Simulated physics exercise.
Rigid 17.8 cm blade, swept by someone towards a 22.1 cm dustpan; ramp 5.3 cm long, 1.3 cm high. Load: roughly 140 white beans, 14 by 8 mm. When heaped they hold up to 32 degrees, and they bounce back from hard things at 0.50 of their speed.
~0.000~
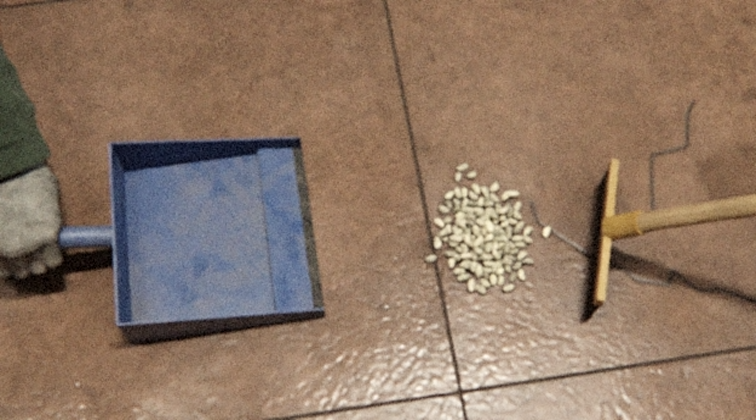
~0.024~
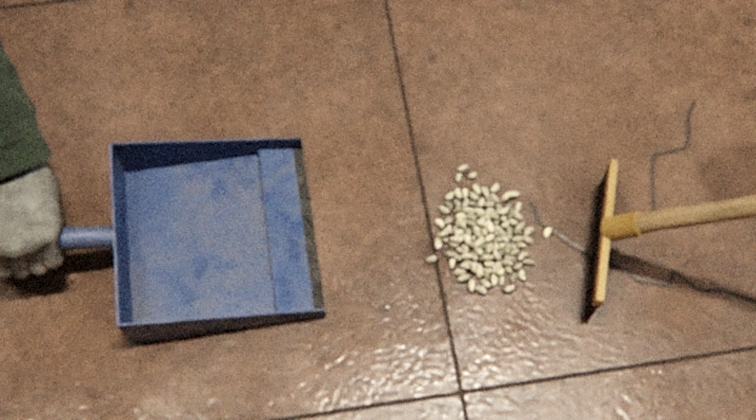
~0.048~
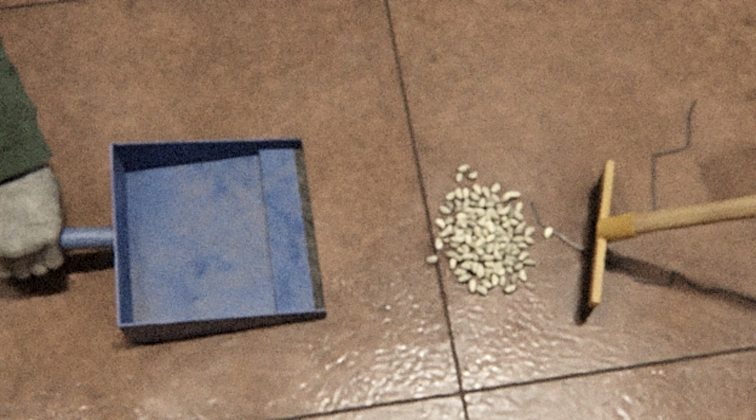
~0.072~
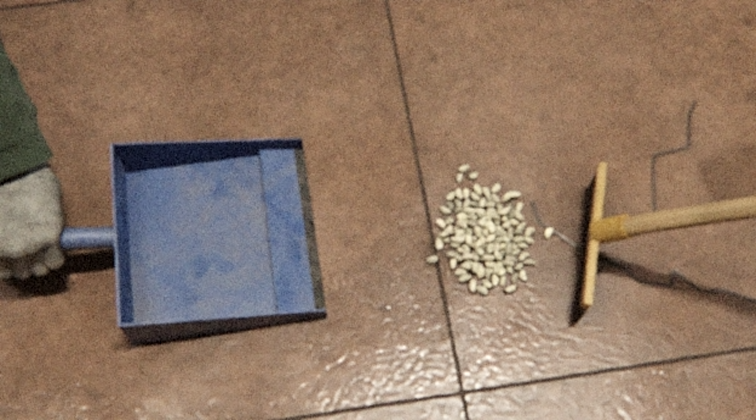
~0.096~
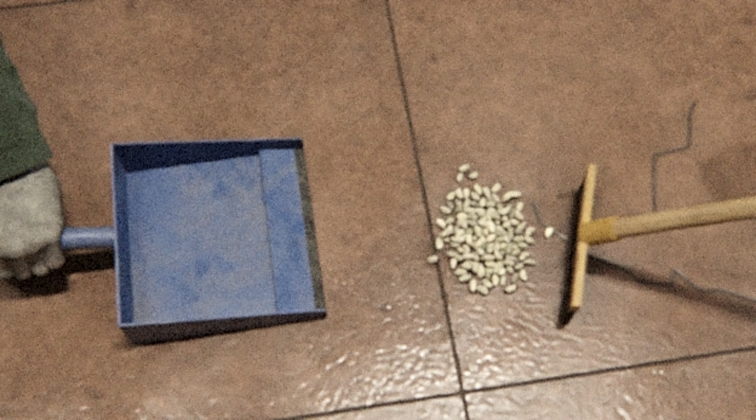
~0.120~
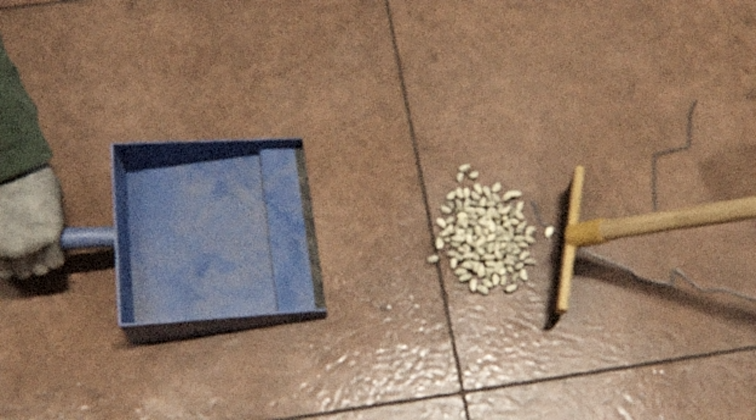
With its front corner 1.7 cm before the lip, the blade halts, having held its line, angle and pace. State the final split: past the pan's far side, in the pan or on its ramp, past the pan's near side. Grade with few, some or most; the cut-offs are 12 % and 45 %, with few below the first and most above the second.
Past the pan's far side: Few; in the pan or on its ramp: Few; past the pan's near side: Few.
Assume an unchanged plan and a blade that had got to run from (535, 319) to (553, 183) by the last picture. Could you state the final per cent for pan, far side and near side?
Pan 25; far 0; near 10.
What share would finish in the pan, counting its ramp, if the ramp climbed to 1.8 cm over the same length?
Then around 5 percent, ramp counted.
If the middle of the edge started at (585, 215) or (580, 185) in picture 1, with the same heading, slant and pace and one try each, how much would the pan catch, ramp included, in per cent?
Roughly 20 % and 20 %.
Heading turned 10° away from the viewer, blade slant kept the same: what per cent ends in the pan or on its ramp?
Around 20 %.
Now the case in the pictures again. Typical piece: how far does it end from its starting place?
Somewhere around 18 centimetres.
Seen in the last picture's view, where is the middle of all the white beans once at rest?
Somewhere near (344, 232) in the last picture.
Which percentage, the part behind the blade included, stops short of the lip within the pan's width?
85 per cent.
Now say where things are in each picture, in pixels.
In the first picture, blade from (599, 300) to (613, 166), moved 0.0 cm, 0 of the pieces shifted so far; middle of the pieces at (481, 238); pan at (204, 243).
In the second picture, blade from (598, 301) to (612, 167), moved 0.2 cm, 0 of the pieces shifted so far; middle of the pieces at (482, 238).
In the third picture, blade from (594, 302) to (608, 168), moved 0.8 cm, 0 of the pieces shifted so far; middle of the pieces at (482, 239).
In the fourth picture, blade from (586, 304) to (601, 170), moved 1.7 cm, 0 of the pieces shifted so far; middle of the pieces at (483, 239).
In the fifth picture, blade from (575, 306) to (590, 172), moved 3.0 cm, 0 of the pieces shifted so far; middle of the pieces at (483, 238).
In the sixth picture, blade from (561, 309) to (578, 174), moved 4.6 cm, 0 of the pieces shifted so far; middle of the pieces at (483, 238); pan at (206, 244). The blade's pace is about 0.66 m/s, heading 4 degrees towards the viewer's side.
After 0.30 s, middle of the blade 17 cm from the lip; 0 % over the lip, far side 0 %, near side 5 %.
After 0.43 s, middle of the blade 8 cm from the lip; 0 % over the lip, far side 0 %, near side 5 %.
Then, at 0.68 s, middle of the blade 5 cm from the lip; 10 % over the lip, far side 0 %, near side 5 %.
In the end, at 2.1 s, far side 0 %, pan 10 %, near side 5 %, in front of the lip or behind the blade 85 %.
